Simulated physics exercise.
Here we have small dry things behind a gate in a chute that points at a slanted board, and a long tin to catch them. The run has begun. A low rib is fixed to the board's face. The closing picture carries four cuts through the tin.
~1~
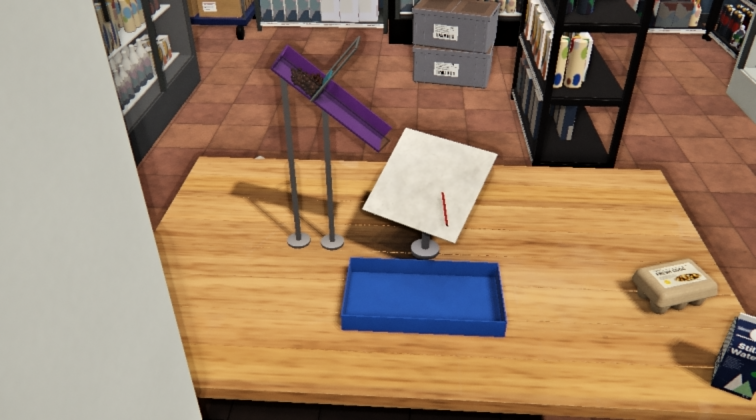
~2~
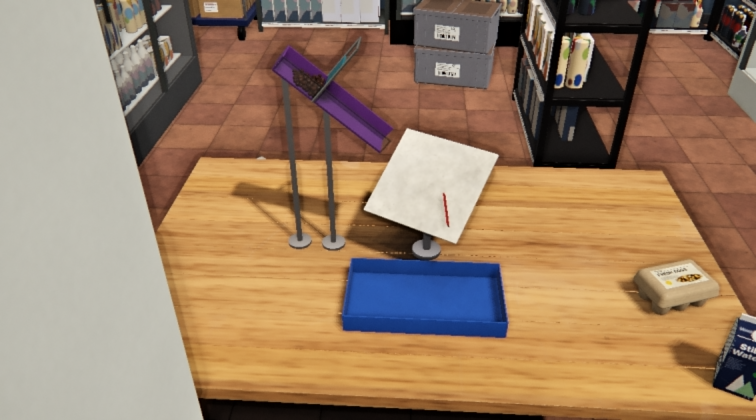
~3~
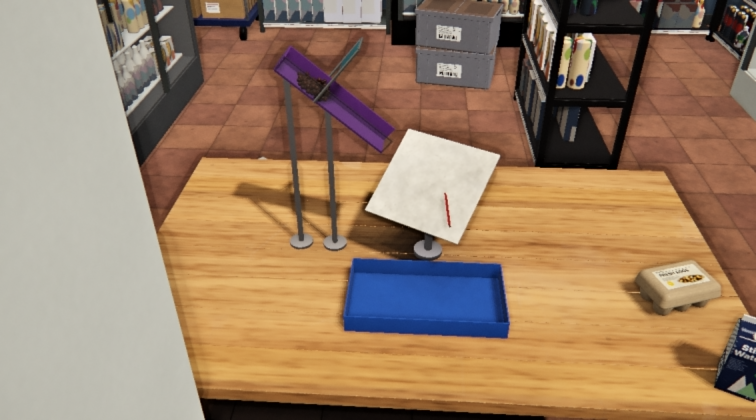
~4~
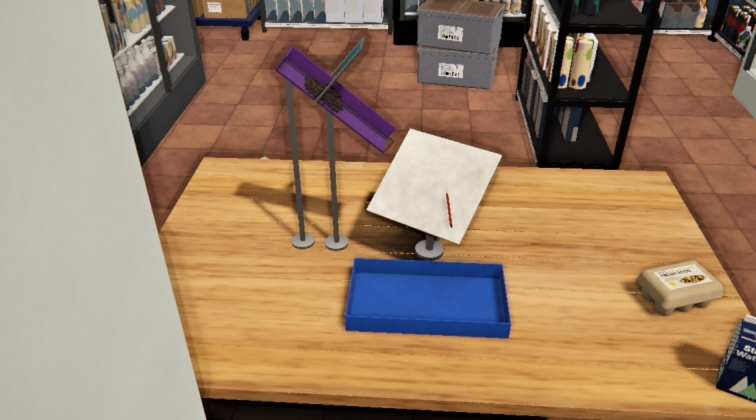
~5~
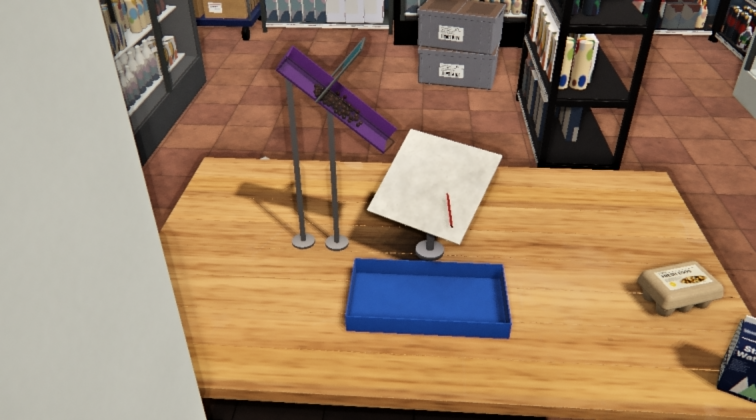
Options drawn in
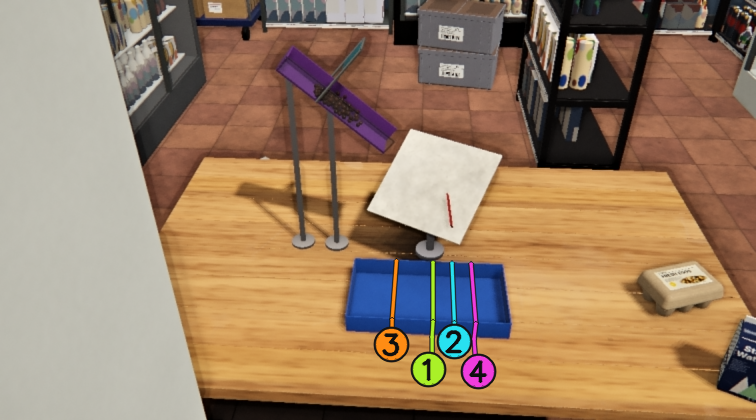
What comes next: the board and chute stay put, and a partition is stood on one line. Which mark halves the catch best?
Line 1 does it best.
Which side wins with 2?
The left side.
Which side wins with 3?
More lands on the right.
On the marked copy, line 1 crosses the front rim at (433, 320); line 2 crosses the front rim at (454, 321); line 3 crosses the front rim at (392, 318); line 4 crosses the front rim at (475, 322).
With 1, of what is caught, about half on the left of the divider, about half on the right.
With 2, of what is caught, most on the left of the divider, a small part on the right.
With 3, of what is caught, a small part on the left of the divider, most on the right.
With 4, of what is caught, nearly all on the left of the divider, a small part on the right.
